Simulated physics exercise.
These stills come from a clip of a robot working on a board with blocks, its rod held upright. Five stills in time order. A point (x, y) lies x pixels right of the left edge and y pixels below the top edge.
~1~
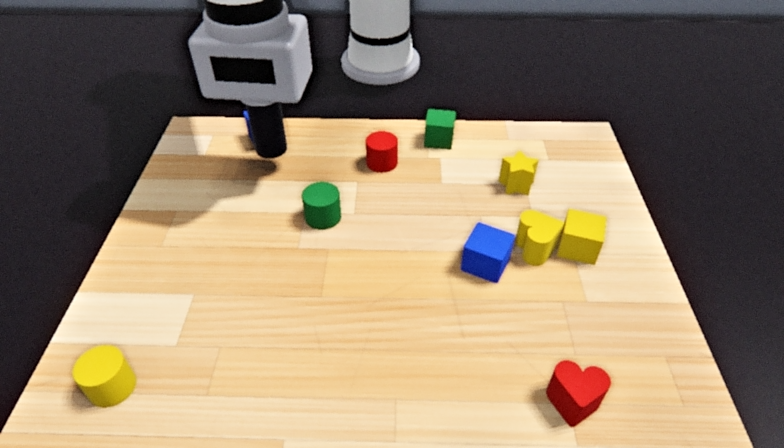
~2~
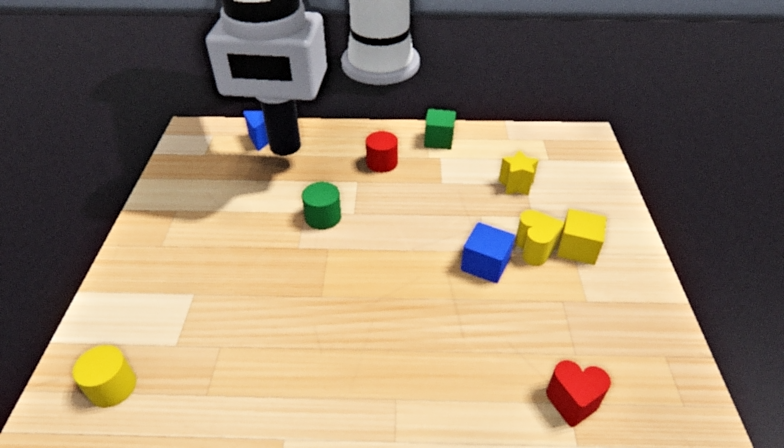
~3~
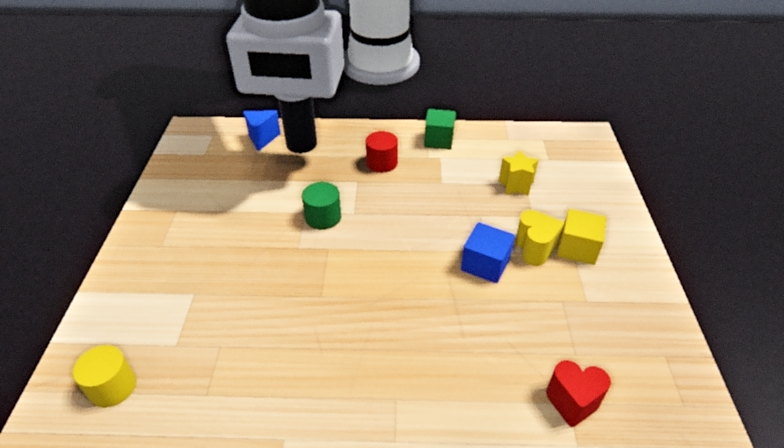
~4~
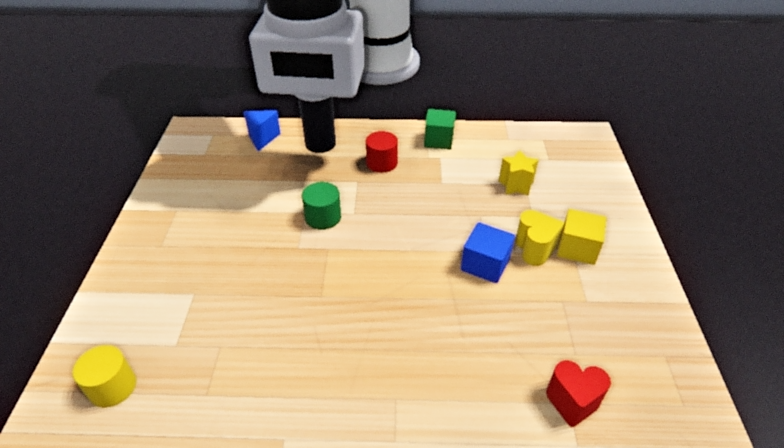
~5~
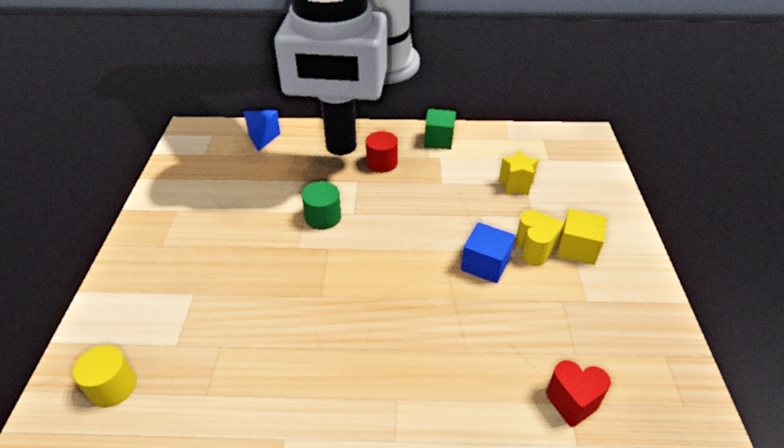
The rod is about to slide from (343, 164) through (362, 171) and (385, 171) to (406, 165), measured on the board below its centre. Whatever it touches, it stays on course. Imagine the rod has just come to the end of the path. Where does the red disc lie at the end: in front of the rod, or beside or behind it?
Ahead to the end.
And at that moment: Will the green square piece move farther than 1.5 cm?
Answer: No.
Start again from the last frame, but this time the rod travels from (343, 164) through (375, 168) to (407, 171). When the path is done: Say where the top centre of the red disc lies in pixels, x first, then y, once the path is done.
The centre of its top face lies at (434, 137).
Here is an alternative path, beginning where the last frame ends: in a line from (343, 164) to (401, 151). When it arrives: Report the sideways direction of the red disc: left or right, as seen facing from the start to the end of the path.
It moves right.
What follows on the original path. Halfway along, rod (373, 155); red disc (401, 139).
At the end, rod (406, 148); green disc in place; red disc (430, 130); green square piece (443, 114), turned 10° clockwise.
